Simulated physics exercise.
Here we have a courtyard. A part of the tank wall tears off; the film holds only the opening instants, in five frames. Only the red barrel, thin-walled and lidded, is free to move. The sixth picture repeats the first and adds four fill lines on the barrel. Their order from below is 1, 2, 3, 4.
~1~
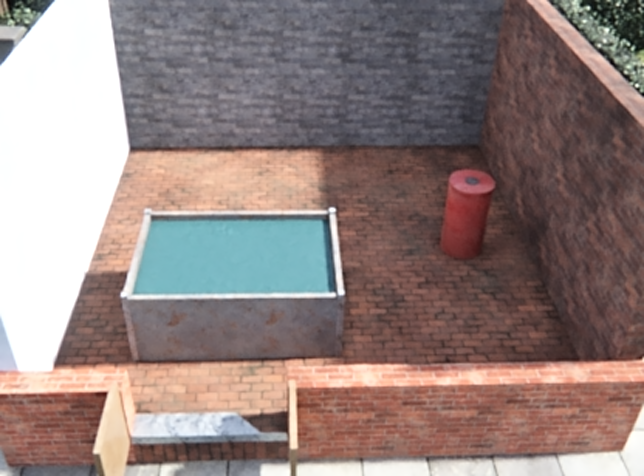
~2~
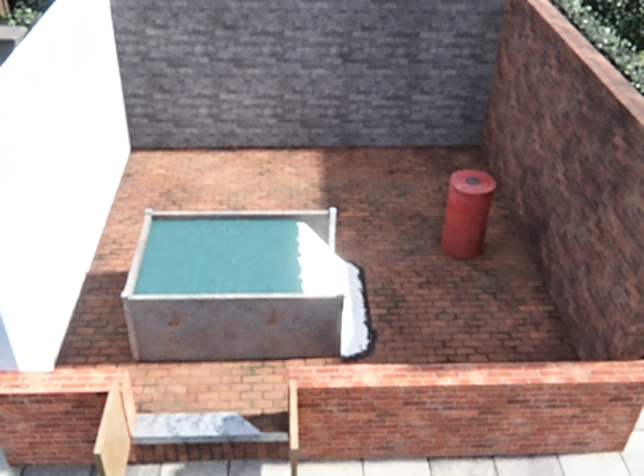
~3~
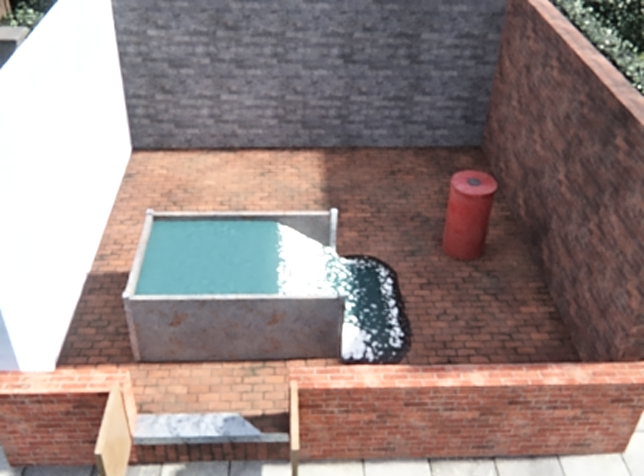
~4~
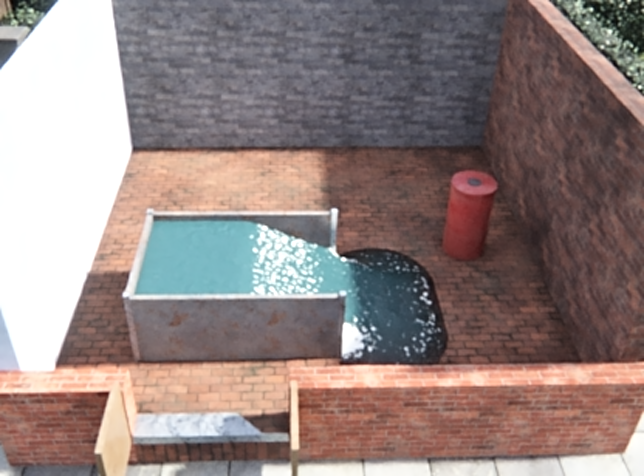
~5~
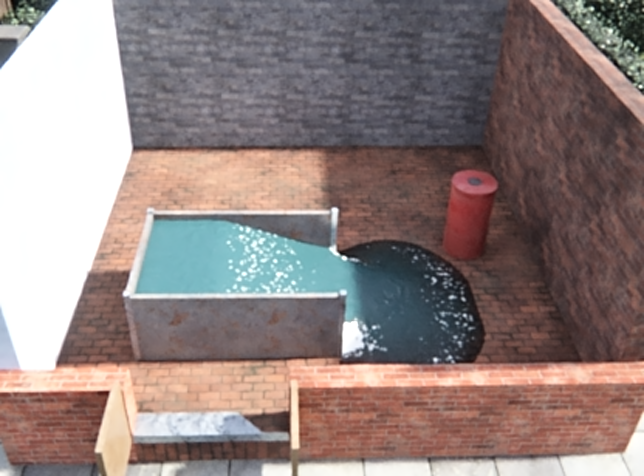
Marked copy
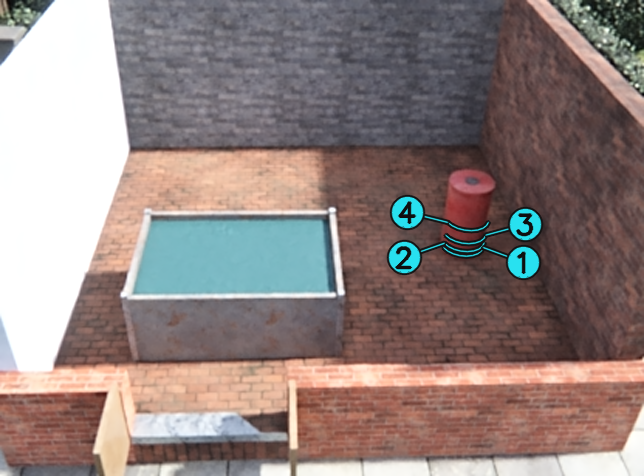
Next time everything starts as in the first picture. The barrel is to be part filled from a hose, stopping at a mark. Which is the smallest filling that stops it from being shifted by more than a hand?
I would pick line 4.
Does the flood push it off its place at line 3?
Yes.
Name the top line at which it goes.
The answer is 3.
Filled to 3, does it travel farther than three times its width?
No.
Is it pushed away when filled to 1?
Yes.
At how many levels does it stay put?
One of them.
On the marked copy, 1 at (466, 256); 2 at (467, 251); 3 at (468, 243); 4 at (471, 230); from the bottom up 1, 2, 3, 4.
With 1, it is pushed about 9 times its own width away.
With 2, it is pushed about 7 times its own width away.
With 3, it is pushed about its own width away.
With 4, it does not move.
